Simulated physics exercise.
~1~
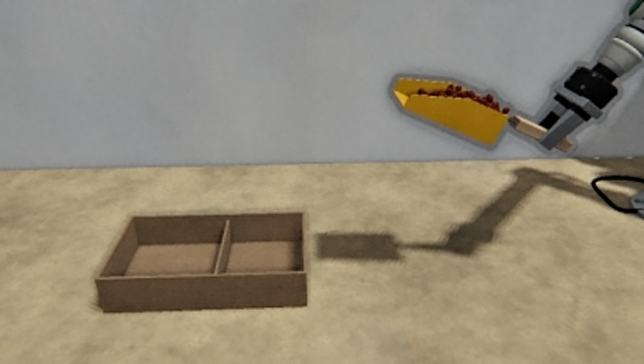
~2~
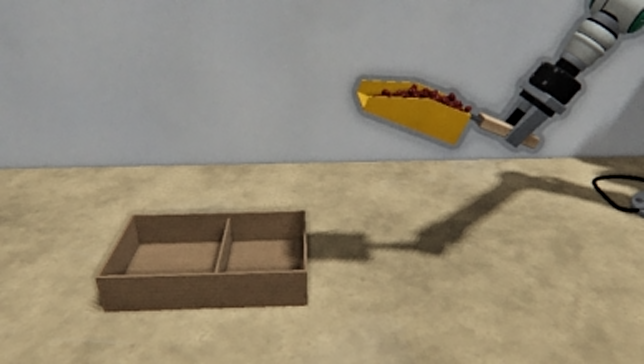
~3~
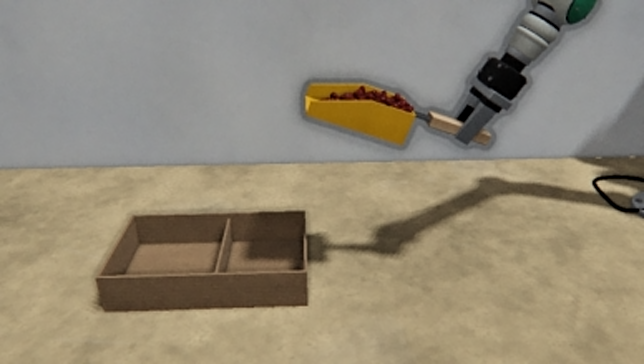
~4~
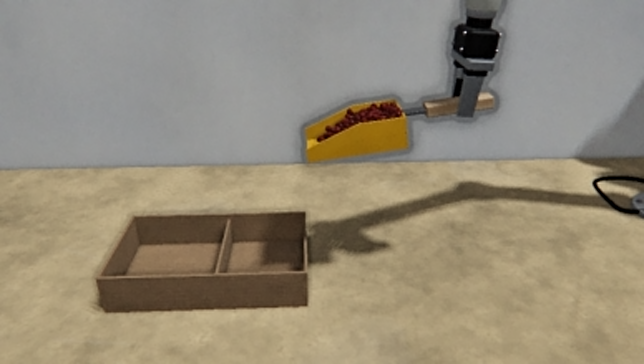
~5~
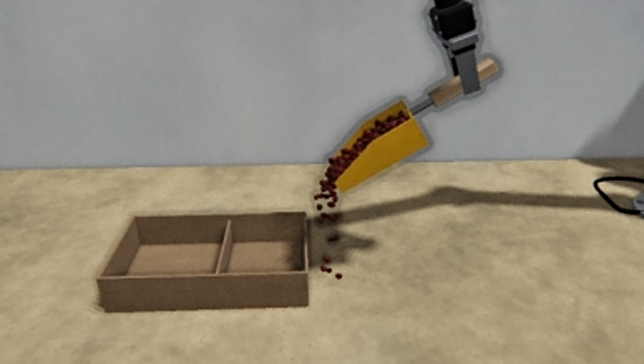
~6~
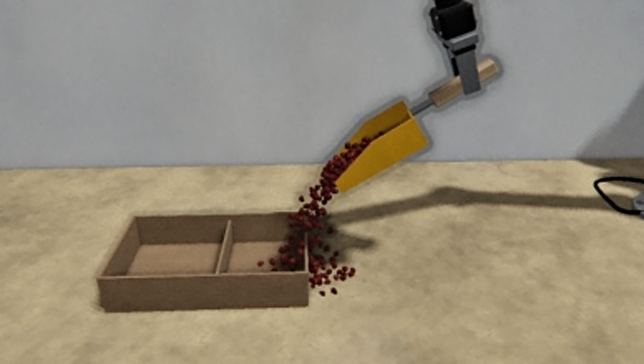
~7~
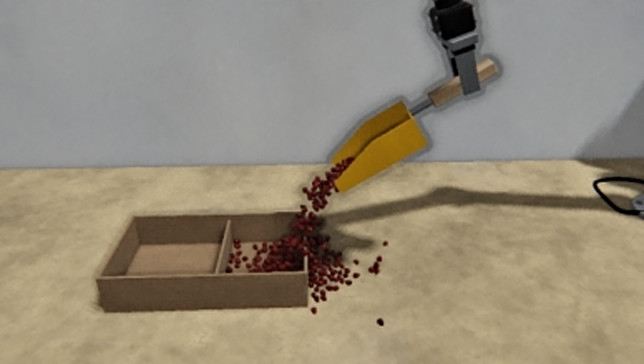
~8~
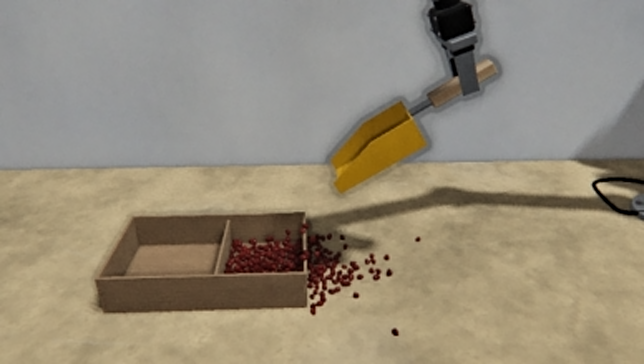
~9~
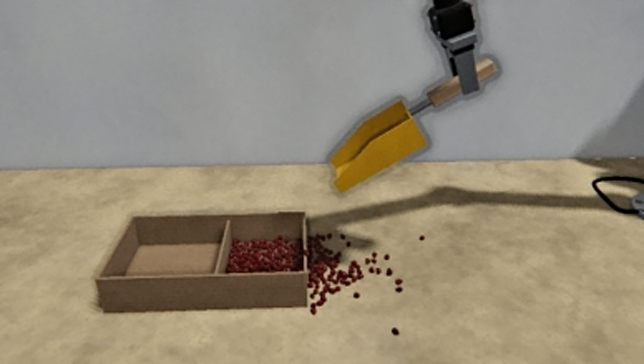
Robot arm carrying a yellow scoop left and tipping red beans into a divided box's right compartment, many scattering on the table.
